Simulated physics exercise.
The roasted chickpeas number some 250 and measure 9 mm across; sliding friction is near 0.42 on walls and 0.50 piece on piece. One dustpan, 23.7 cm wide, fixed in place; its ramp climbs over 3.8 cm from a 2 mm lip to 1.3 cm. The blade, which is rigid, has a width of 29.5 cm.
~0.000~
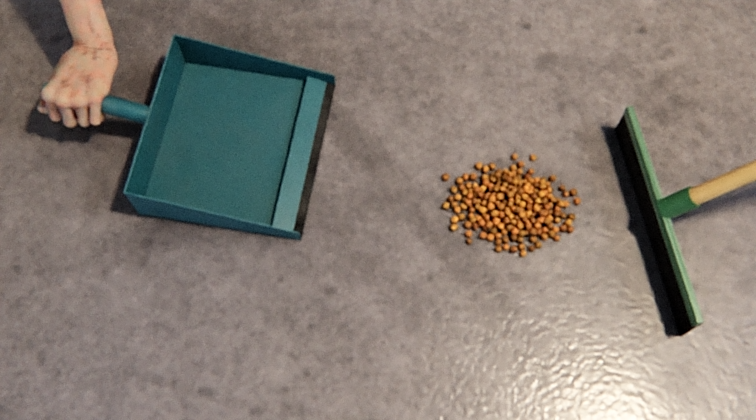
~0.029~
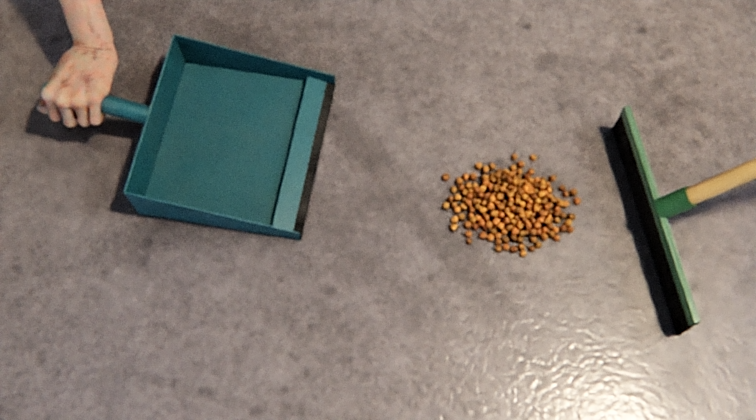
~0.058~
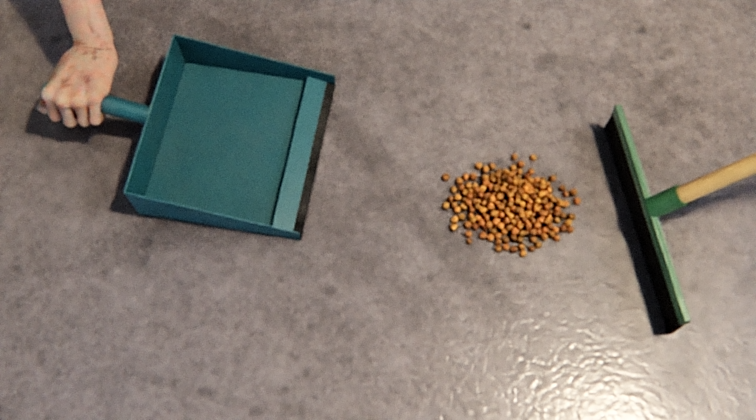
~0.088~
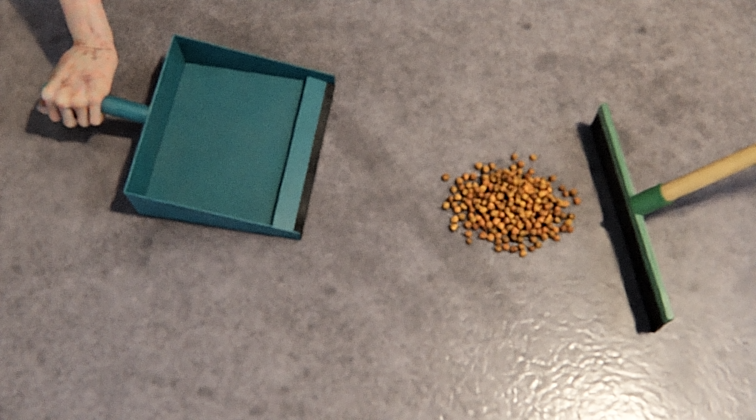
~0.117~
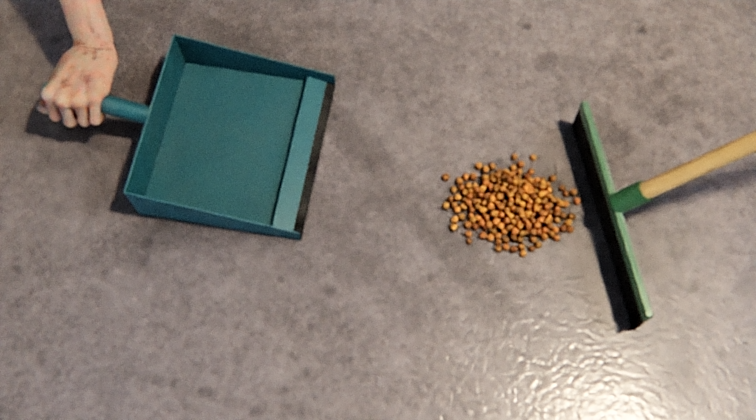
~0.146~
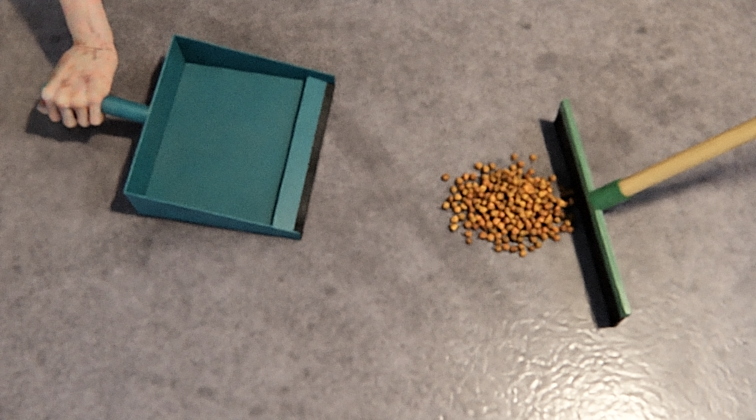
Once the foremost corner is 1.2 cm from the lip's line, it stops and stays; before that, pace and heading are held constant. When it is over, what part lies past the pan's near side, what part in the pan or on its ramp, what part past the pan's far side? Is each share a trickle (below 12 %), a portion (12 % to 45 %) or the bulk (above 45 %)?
Result: Past the pan's near side: It will be a moderate share; in the pan or on its ramp: It will be a moderate share; past the pan's far side: It will be a small share.
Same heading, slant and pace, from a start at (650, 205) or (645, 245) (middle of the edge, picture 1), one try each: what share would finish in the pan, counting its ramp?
First try about 20 per cent, second about 25 per cent.
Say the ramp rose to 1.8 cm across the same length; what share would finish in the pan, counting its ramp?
Near 20 per cent, then.
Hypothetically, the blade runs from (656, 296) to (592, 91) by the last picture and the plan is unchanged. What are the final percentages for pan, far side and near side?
Pan: 0, far side: 0, near side: 0.
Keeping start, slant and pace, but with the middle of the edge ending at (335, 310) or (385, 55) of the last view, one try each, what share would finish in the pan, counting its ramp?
The two tries give roughly 10 and 0 %.
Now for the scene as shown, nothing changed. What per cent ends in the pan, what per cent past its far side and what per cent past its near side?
Near side 30 %, pan 20 %, far side 0 %.
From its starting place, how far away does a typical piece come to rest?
It comes to some 28 cm.
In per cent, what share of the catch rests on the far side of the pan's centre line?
About 20 %.
After 0.32 s, middle of the blade 21 cm from the lip; 0 % over the lip, far side 0 %, near side 10 %.
After 0.44 s, middle of the blade 10 cm from the lip; 0 % over the lip, far side 0 %, near side 20 %.
Then, at 0.69 s, middle of the blade 6 cm from the lip; 20 % over the lip, far side 0 %, near side 30 %.
At rest (1.2 s), near side 30 %, pan 20 %, far side 0 %, in front of the lip or behind the blade 50 %.
